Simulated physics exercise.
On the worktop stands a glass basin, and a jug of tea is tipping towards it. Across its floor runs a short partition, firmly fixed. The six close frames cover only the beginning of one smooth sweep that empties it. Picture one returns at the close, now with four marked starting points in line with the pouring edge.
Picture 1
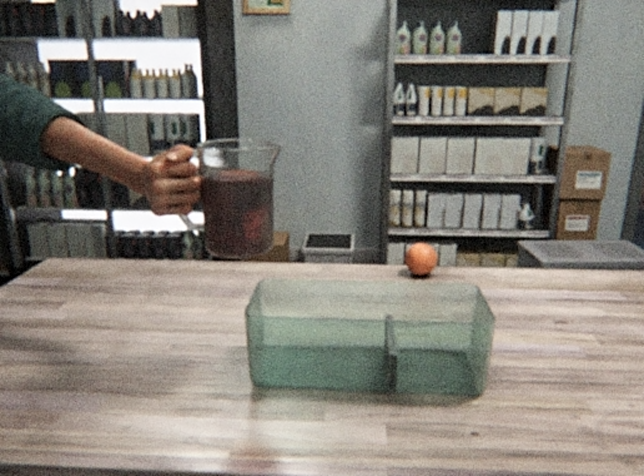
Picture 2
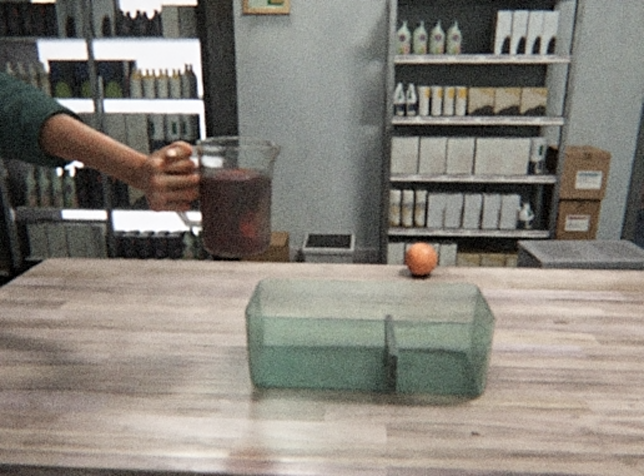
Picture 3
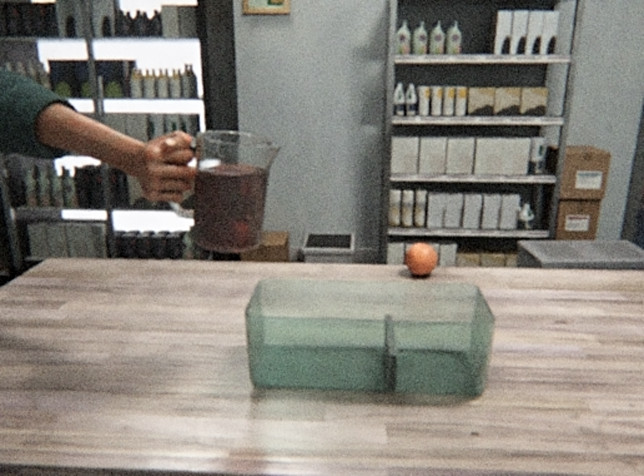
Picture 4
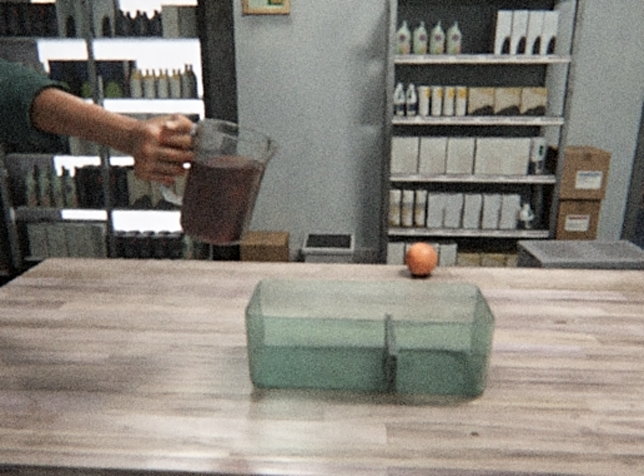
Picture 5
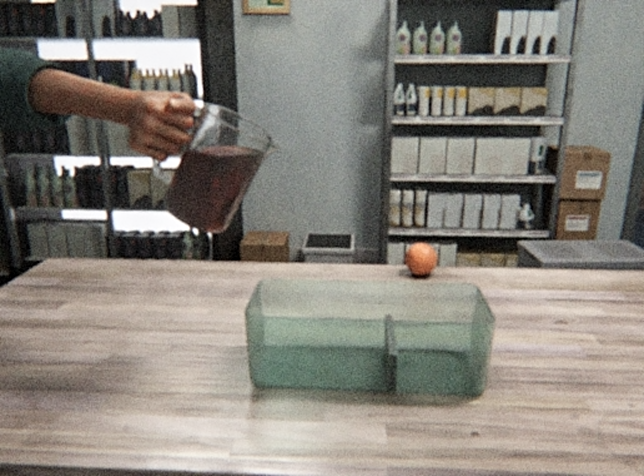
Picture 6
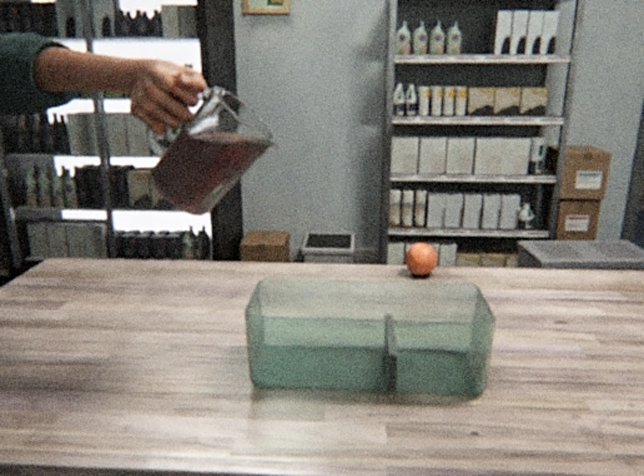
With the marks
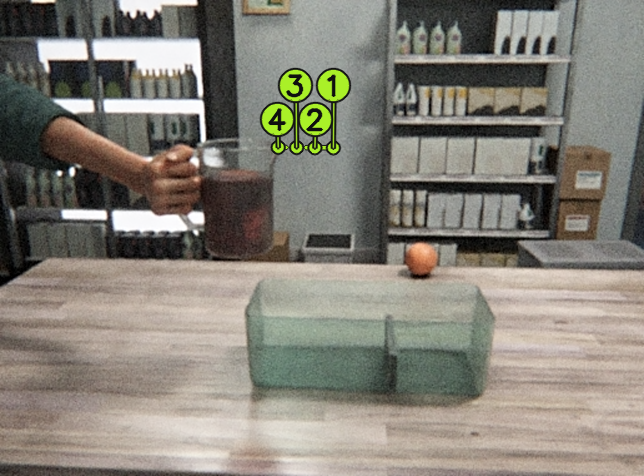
A hand tilts a glass jug of dark tea rightward above a divided glass basin.
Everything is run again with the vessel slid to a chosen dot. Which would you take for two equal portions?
The best spot is 3.
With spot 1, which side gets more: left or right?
More ends on the right.
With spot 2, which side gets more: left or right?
The right one.
On the marked copy, 1 at (333, 147); 2 at (314, 147); 3 at (296, 147); 4 at (278, 147).
Choosing 1, about 6 % ends left of the wall and 88 % right of it; 5 % is lost outside.
Choosing 2, about 12 % ends left of the wall and 84 % right of it; 4 % is lost outside.
Choosing 3, about 41 % ends left of the wall and 55 % right of it; 4 % is lost outside.
Choosing 4, about 81 % ends left of the wall and 12 % right of it; 7 % is lost outside.
